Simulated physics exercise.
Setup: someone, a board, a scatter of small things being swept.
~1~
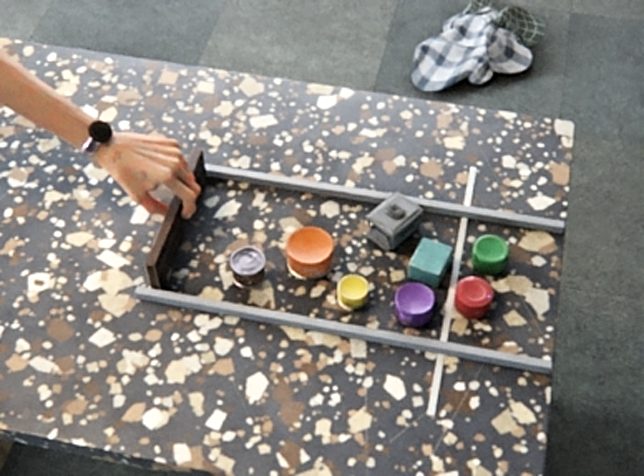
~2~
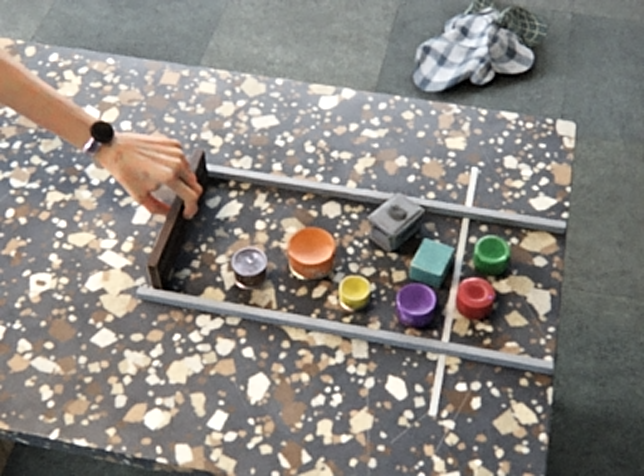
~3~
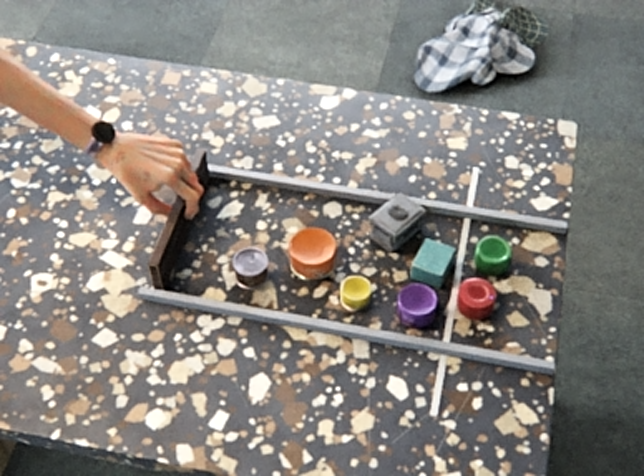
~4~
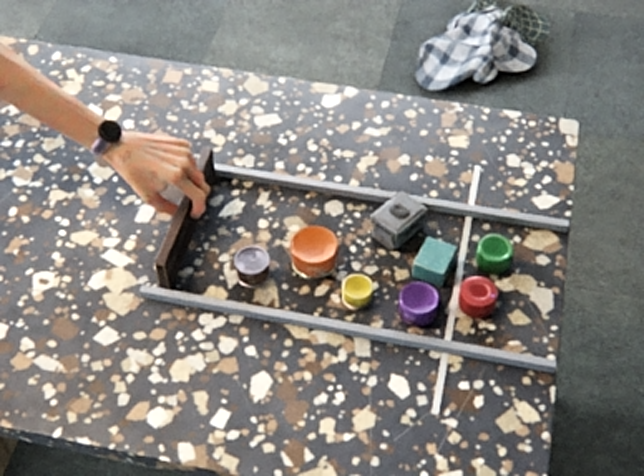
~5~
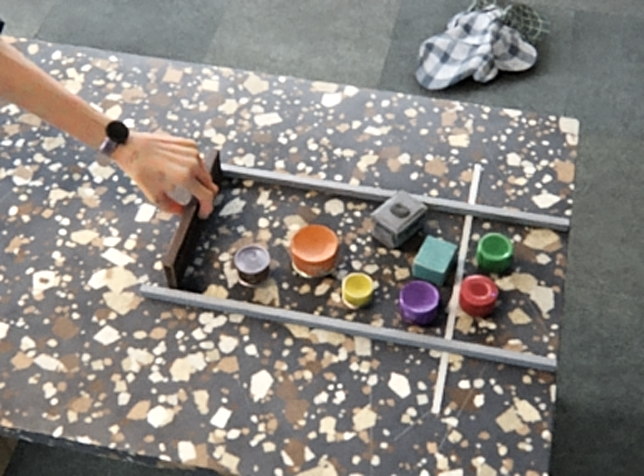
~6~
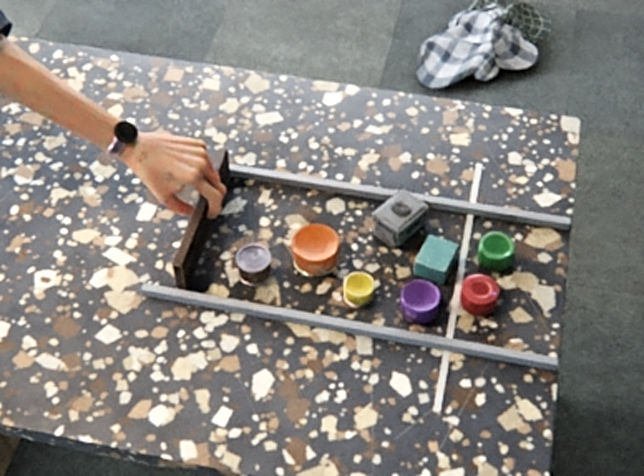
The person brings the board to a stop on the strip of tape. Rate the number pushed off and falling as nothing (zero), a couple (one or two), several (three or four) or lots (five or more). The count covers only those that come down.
It is nothing.
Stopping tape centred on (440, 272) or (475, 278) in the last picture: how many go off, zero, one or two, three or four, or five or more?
Place by place, the count is none and then not one.
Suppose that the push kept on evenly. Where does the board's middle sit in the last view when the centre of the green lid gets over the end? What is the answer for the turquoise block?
Approx. (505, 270) for the first, approx. (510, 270) for the second.
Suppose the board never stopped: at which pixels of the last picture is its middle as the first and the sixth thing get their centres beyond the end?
At (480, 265) for the first, at (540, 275) for the sixth.
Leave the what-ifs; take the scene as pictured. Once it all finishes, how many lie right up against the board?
Number in contact with it: 3.
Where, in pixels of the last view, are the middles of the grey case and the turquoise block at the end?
The first one ends at (486, 228), the second at (518, 261).
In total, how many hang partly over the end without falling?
I'd put it at 0.
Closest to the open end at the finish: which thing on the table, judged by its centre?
That would be the purple tub, the foremost.
Early on, none off yet; green lid at rest near (496, 252); red lid at rest near (479, 295); turquoise block at rest near (436, 260).
A while later, none off yet; green lid moving near (504, 250); red lid at rest near (484, 295); turquoise block travelled about its own width near (473, 261).
Finally, the number that fall off is zero.
